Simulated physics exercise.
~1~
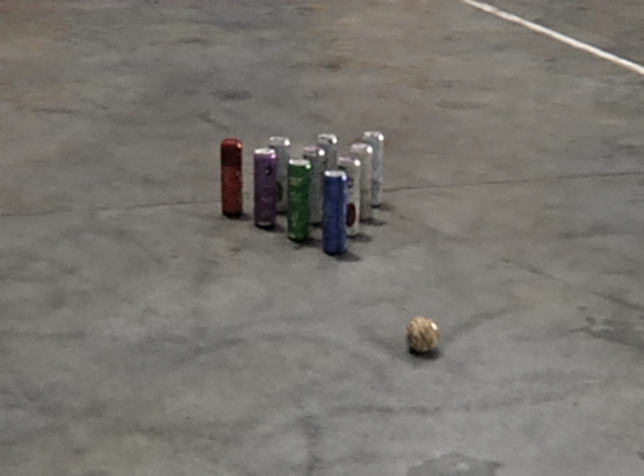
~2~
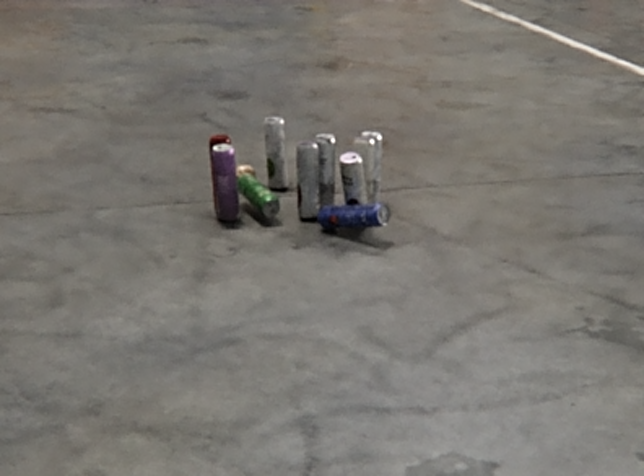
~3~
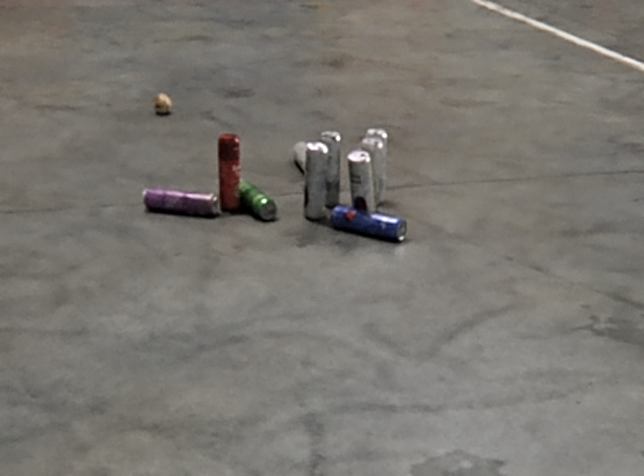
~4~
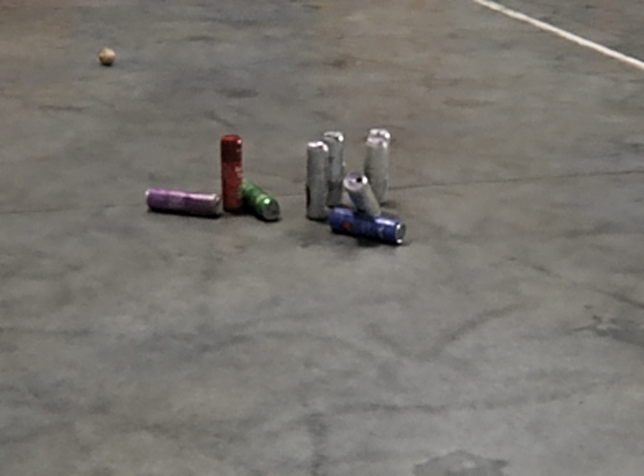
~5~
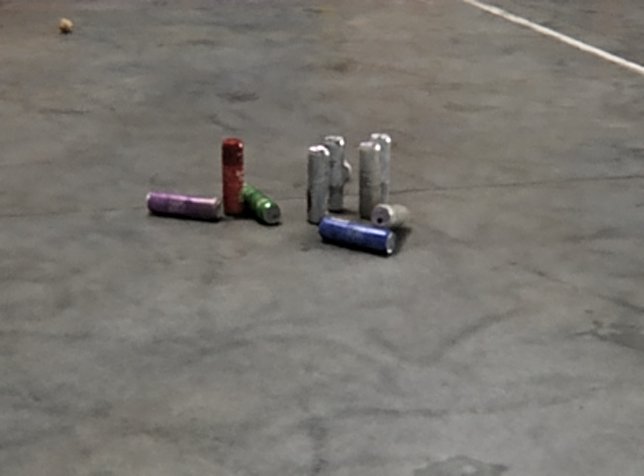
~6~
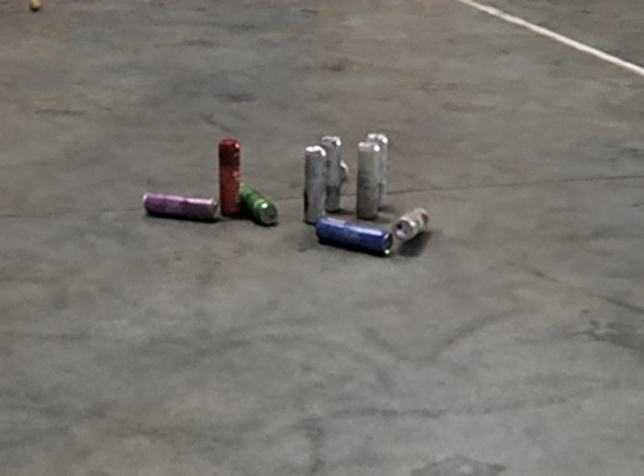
A group of upright tubes stood on a grey floor as a small tan ball rolled into them, toppling the green, blue and purple ones and a pale one, then rolled away to the upper left while the red tube and several pale ones stayed standing.
